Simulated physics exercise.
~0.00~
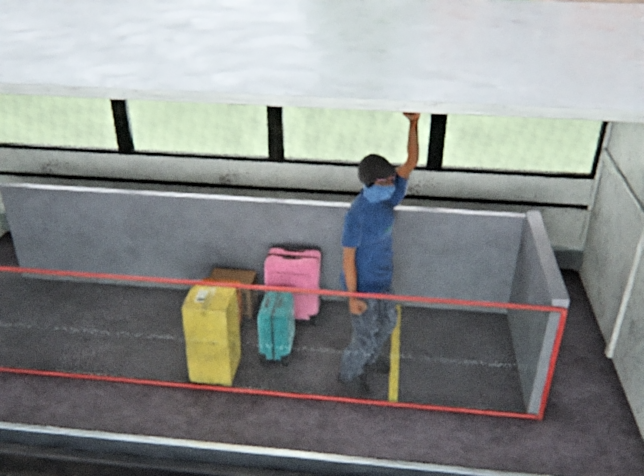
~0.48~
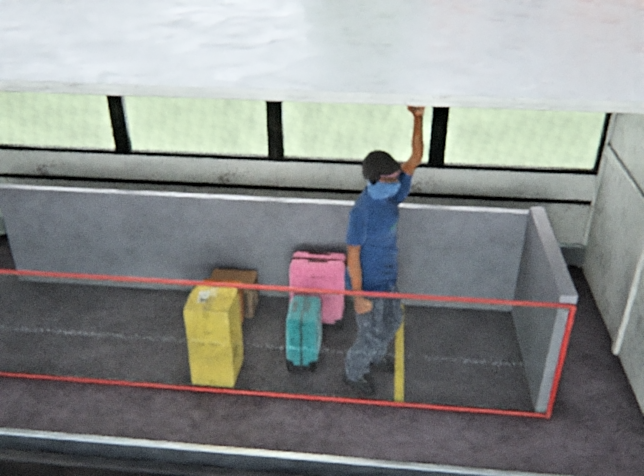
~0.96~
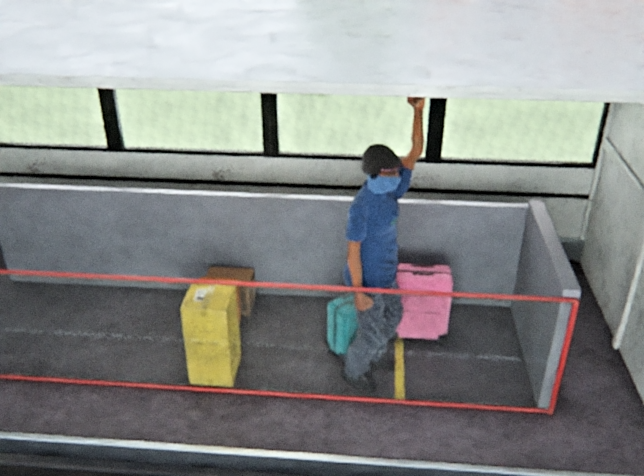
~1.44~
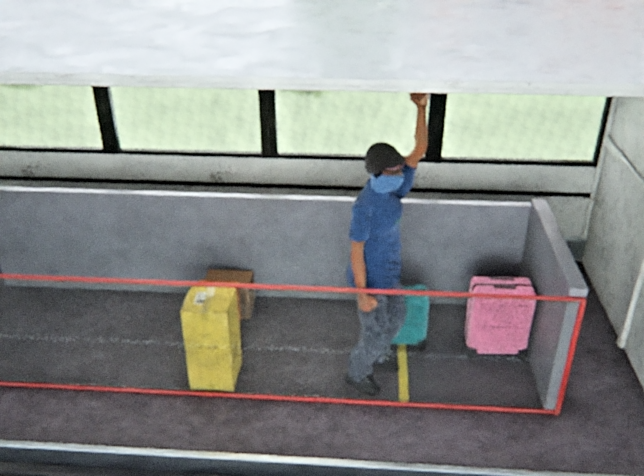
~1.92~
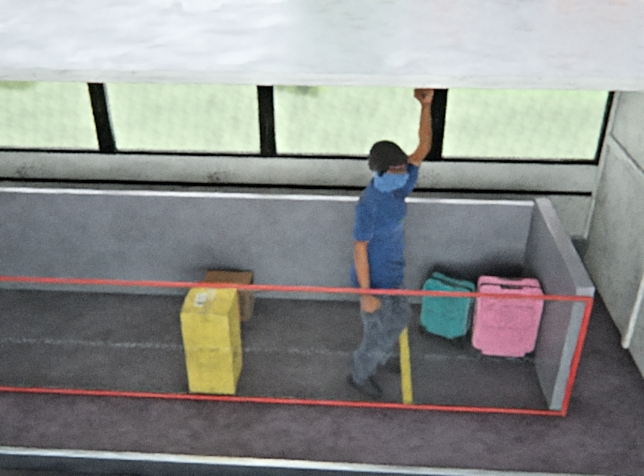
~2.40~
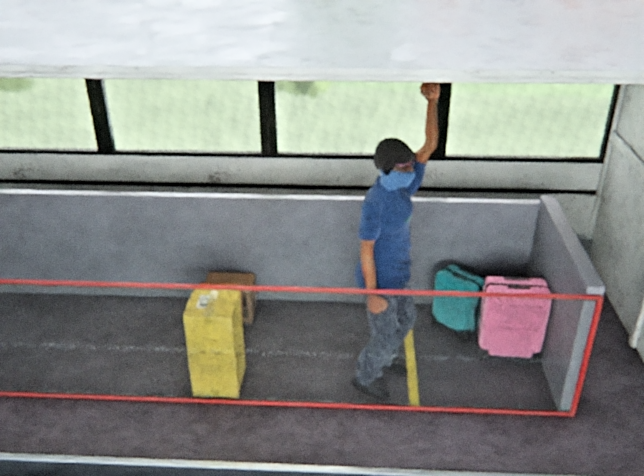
A traveller in a blue shirt, dark cap and face mask stands in a grey-walled luggage bay on a bus, seen from above, one arm raised to the ceiling. To the left stand a tall yellow bag and a brown case behind it, with a large pink wheeled case and a smaller teal one nearer the traveller. The pink case rolls right behind the traveller, and the teal one follows. Both cross the yellow floor line and slow near the right-hand wall. They end upright, side by side, while the yellow bag and brown case remain left of the line.
